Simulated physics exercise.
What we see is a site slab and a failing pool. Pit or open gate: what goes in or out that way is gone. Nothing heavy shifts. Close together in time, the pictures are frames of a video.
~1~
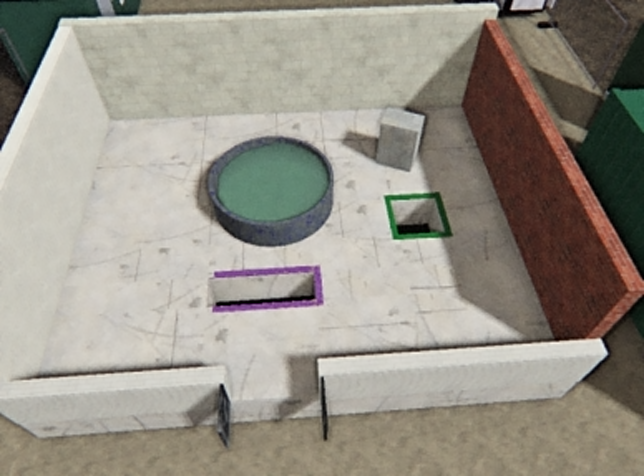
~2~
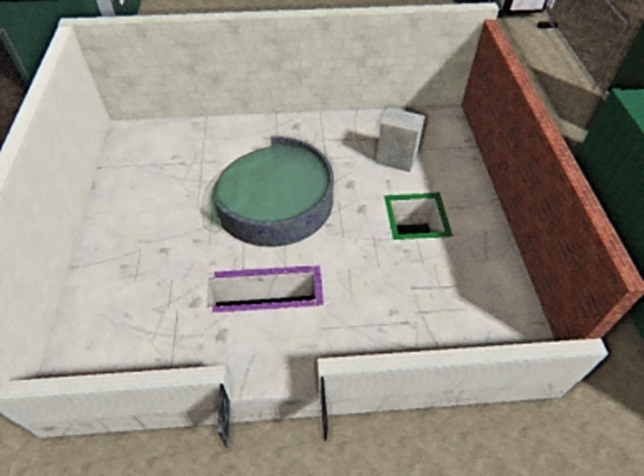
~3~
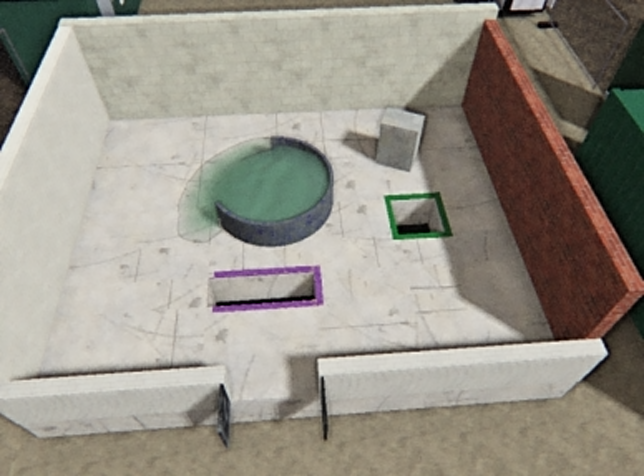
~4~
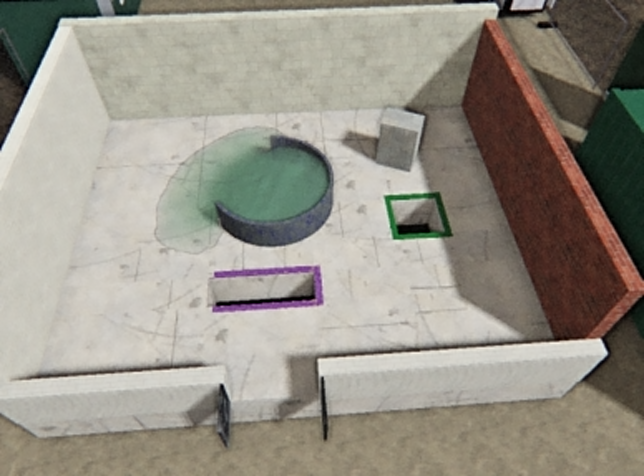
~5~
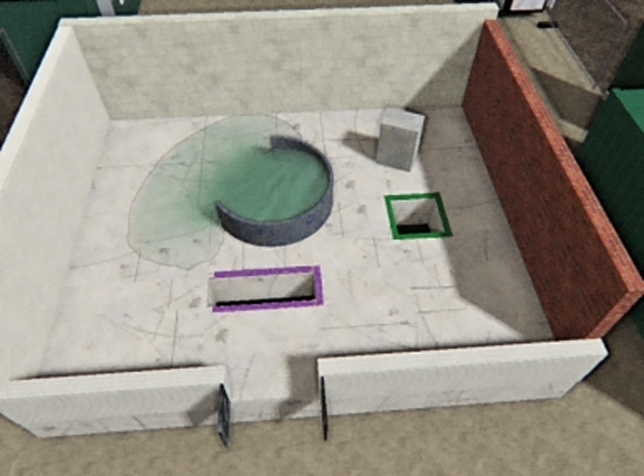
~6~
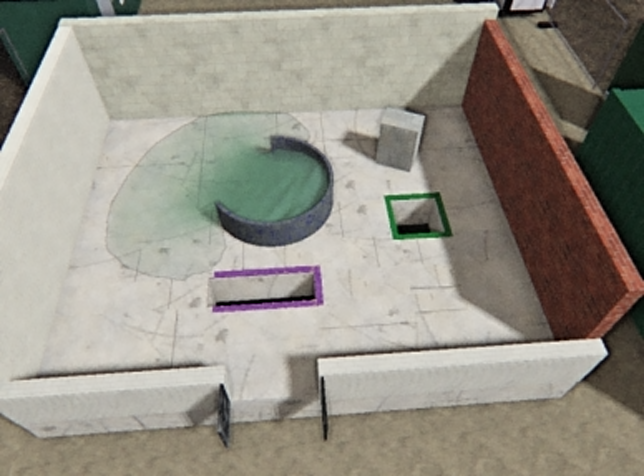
A walled concrete slab is seen from a fixed, raised viewpoint, with pale walls at the left and back, a red brick wall at the right, and a gap in the low front wall. A round, dark-rimmed pool of green water stands near the centre, with a purple-edged pit in front and a green-edged pit and grey block to its right. The rim opens on the left, and green water pours out, spreading leftward in a widening, thinning sheet.
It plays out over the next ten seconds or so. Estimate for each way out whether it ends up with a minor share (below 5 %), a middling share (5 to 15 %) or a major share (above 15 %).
In the end the gate takes in a trifling amount - short of five per cent. The purple pit takes in a reasonable amount - five to fifteen per cent. The green pit takes in a trifling amount - short of five per cent.
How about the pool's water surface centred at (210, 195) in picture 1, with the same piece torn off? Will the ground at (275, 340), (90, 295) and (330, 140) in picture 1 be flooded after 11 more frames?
Unflooded - soaked - unflooded.
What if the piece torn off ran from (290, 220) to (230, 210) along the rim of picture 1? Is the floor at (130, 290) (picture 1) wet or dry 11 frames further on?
Check at the given point: Inundated.
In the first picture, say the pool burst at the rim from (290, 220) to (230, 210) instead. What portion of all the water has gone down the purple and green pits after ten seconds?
Estimates in per cent: Purple 75, green 0.
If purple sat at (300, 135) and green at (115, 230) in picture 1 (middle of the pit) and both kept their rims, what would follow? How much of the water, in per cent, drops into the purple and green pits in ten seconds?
Percentages by pit: Purple at 20, green at 30.
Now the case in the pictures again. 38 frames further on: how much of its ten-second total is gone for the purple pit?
Roughly 20 %.
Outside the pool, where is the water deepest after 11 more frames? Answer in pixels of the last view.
Roughly (110, 124).
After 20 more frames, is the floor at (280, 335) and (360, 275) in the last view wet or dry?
First spot spared; second spot spared.
A moment on, water covers 30 % of the floor; the gate 0 %, the purple pit 0 %, the green pit 0 %.
Next, water covers 30 % of the floor; the gate 0 %, the purple pit 0 %, the green pit 0 %.
Then, water covers 40 % of the floor; the gate 0 %, the purple pit 0 %, the green pit 0 %.
Later, water covers 65 % of the floor; the gate 0 %, the purple pit 2 %, the green pit 0 %.
In the end, water covers 90 % of the floor; the gate 3 %, the purple pit 9 %, the green pit 2 %.
